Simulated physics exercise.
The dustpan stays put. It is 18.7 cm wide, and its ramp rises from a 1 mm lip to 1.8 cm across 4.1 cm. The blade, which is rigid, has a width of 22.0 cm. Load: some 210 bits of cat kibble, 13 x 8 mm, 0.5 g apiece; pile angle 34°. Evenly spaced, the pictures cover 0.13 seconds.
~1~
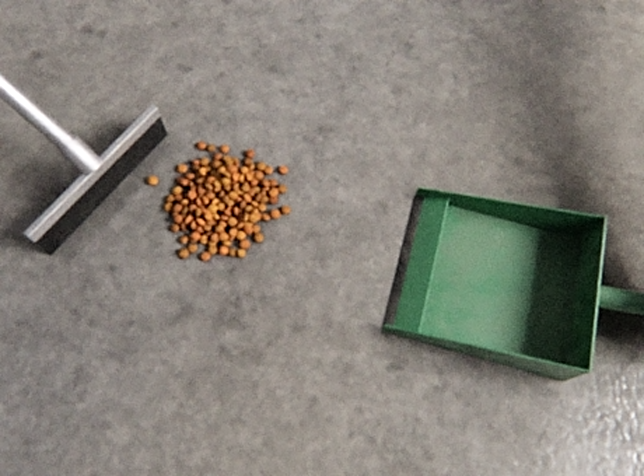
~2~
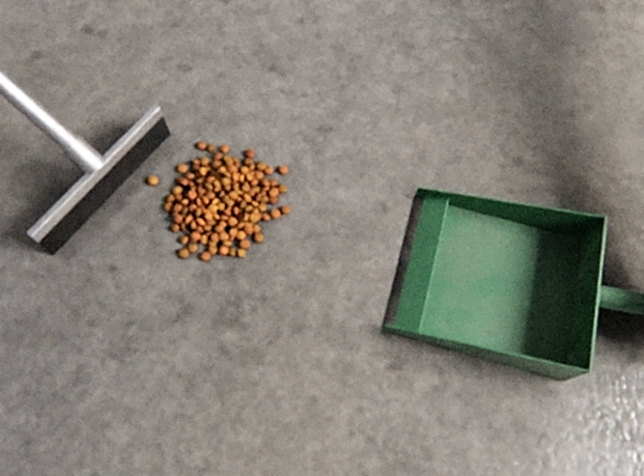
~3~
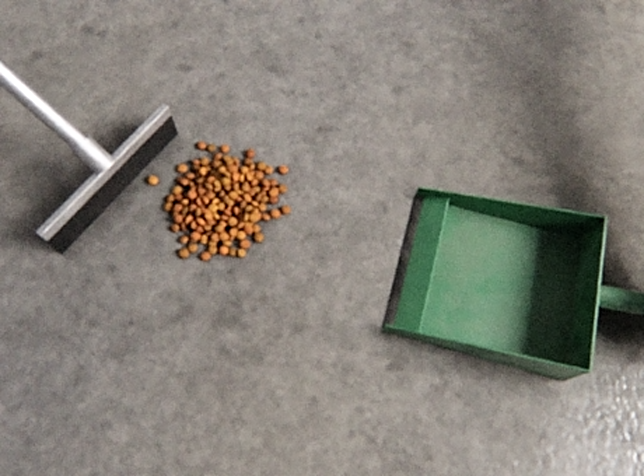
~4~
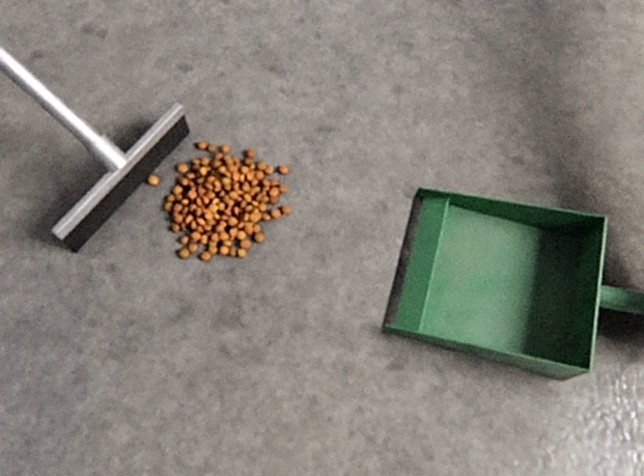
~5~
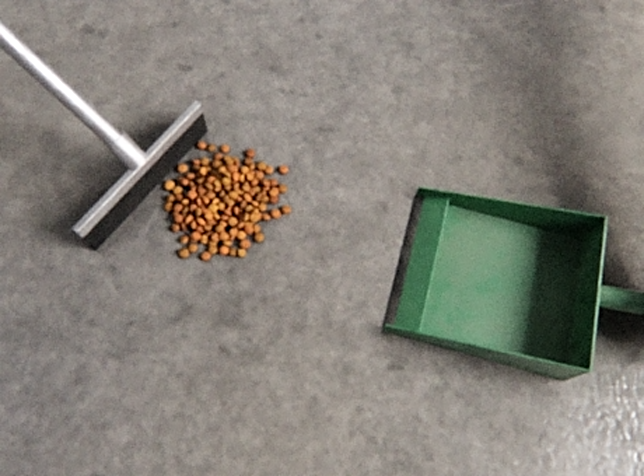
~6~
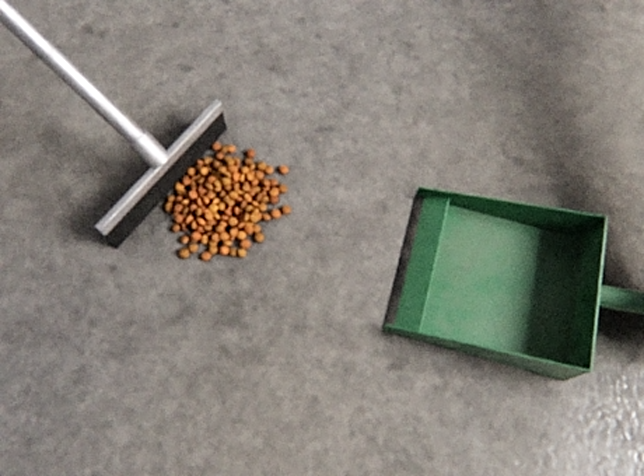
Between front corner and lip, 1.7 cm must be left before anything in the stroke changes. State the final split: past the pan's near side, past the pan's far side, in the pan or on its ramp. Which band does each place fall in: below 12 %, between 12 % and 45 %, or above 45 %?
Outcome: Past the pan's near side: Not much. Past the pan's far side: A moderate quantity. In the pan or on its ramp: Not much.
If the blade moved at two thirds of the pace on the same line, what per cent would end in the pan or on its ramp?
Then around 0 per cent.
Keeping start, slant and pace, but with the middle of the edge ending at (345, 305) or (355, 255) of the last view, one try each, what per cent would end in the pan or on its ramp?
Close to 30 and 25 percent, in that order.
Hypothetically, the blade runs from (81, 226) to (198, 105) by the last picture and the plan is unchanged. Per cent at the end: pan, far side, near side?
You'd see pan at 0, far at 20 and near at 0.
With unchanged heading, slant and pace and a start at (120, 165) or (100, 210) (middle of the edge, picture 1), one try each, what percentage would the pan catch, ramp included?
0 and 5 per cent, roughly.
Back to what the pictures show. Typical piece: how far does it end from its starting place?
About 20 cm.
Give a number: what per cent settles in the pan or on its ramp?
My estimate is some 5 per cent.
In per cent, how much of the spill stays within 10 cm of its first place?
20 %.
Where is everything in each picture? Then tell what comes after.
The first picture shows blade from (33, 236) to (155, 113), moved 0.0 cm, 0 of the pieces shifted so far; middle of the pieces at (226, 202); pan at (500, 287).
The second picture shows blade from (36, 236) to (158, 113), moved 0.3 cm, 0 of the pieces shifted so far; middle of the pieces at (226, 202).
The third picture shows blade from (45, 235) to (166, 112), moved 1.4 cm, 0 of the pieces shifted so far; middle of the pieces at (226, 202).
The fourth picture shows blade from (60, 234) to (179, 111), moved 3.1 cm, 0 of the pieces shifted so far; middle of the pieces at (226, 202).
The fifth picture shows blade from (81, 232) to (198, 109), moved 5.4 cm, 1 of the pieces shifted so far; middle of the pieces at (226, 202).
The sixth picture shows blade from (103, 230) to (218, 108), moved 8.0 cm, 9 of the pieces shifted so far; middle of the pieces at (226, 202); pan at (501, 287).
Then, 0.16 s after the last picture, middle of the blade 17 cm from the lip; 0 % over the lip, far side 10 %, near side 0 %.
Then, 0.26 s after the last picture, middle of the blade 9 cm from the lip; 0 % over the lip, far side 15 %, near side 5 %.
Then, 0.50 s after the last picture, middle of the blade 5 cm from the lip; 5 % over the lip, far side 20 %, near side 5 %.
In the end, near side 5 %, far side 20 %, pan 5 %, in front of the lip or behind the blade 70 %.
